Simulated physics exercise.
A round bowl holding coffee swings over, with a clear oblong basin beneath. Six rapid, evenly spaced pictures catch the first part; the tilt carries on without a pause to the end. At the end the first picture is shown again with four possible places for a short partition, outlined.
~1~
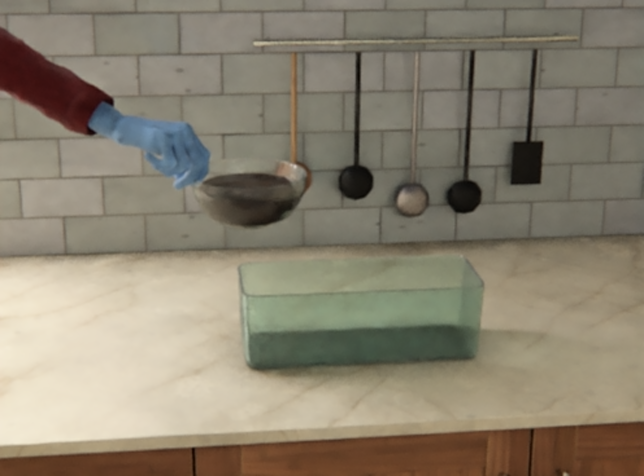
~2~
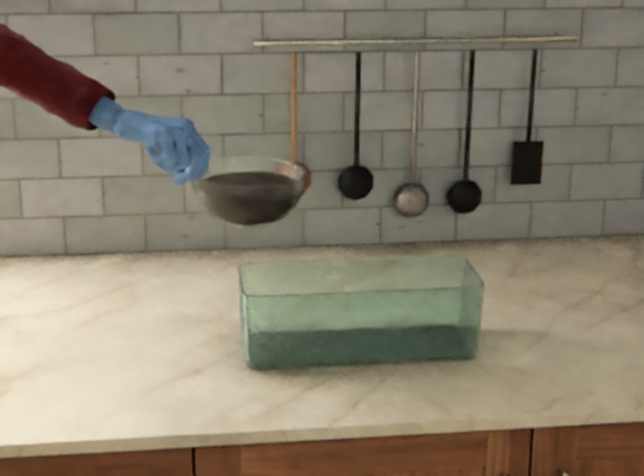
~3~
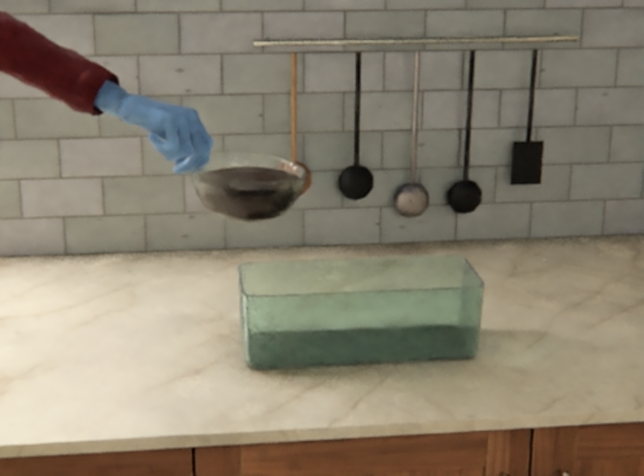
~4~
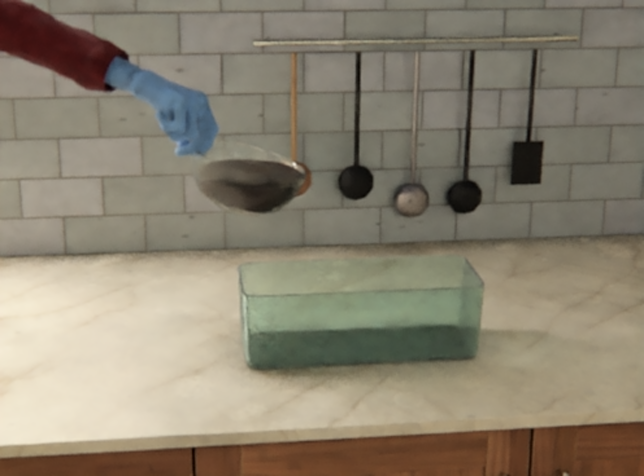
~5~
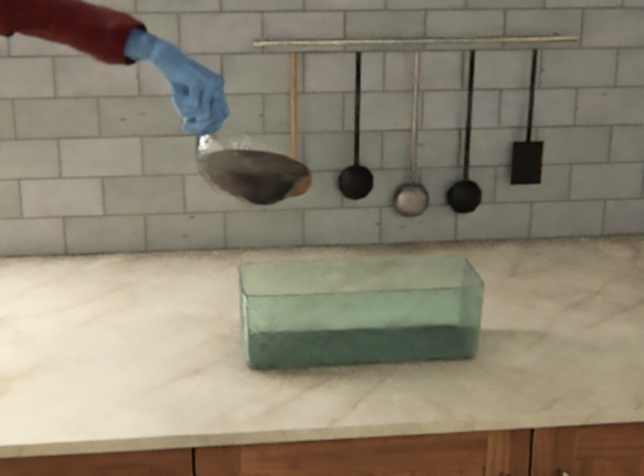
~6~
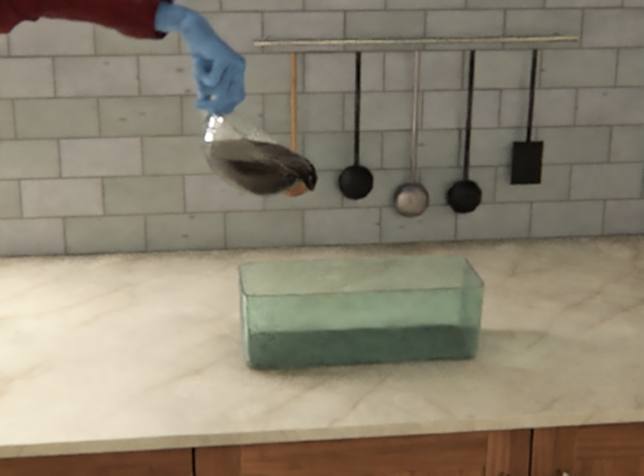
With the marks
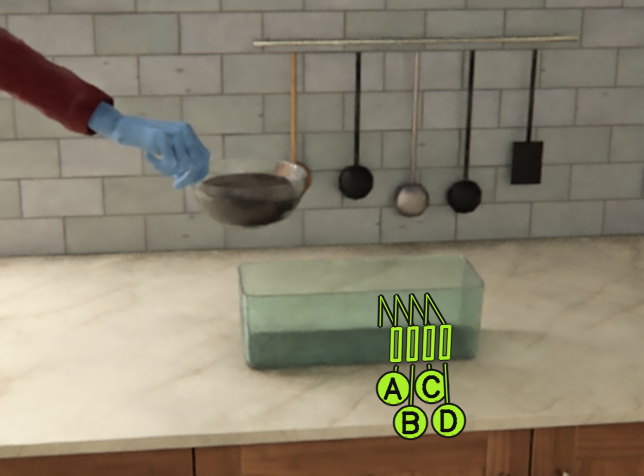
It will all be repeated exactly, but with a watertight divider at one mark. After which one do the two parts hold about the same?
Go for A.
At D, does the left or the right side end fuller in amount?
The left side.
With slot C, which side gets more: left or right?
The left one.
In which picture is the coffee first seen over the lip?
In picture 5.
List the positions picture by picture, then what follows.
Upright, lip at (304, 172); basin from (245, 367) to (477, 356); nothing has left yet.
Upright, lip at (304, 172); nothing has left yet.
Tipped about 7°, lip at (304, 172); nothing has left yet.
Tipped about 15°, lip at (304, 172); nothing has left yet.
Tipped about 26°, lip at (304, 172); coffee is over the lip, down to (304, 172).
Tipped about 39°, lip at (304, 172); coffee is over the lip, down to (305, 186).
On the marked copy, A at (396, 366); B at (412, 365); C at (428, 364); D at (445, 363).
If A is chosen, about 46 % ends left of the wall and 52 % right of it.
If B is chosen, about 81 % ends left of the wall and 15 % right of it; 4 % is lost outside.
If C is chosen, about 92 % ends left of the wall and 3 % right of it; 4 % is lost outside.
If D is chosen, about 88 % ends left of the wall and 9 % right of it; 3 % is lost outside.
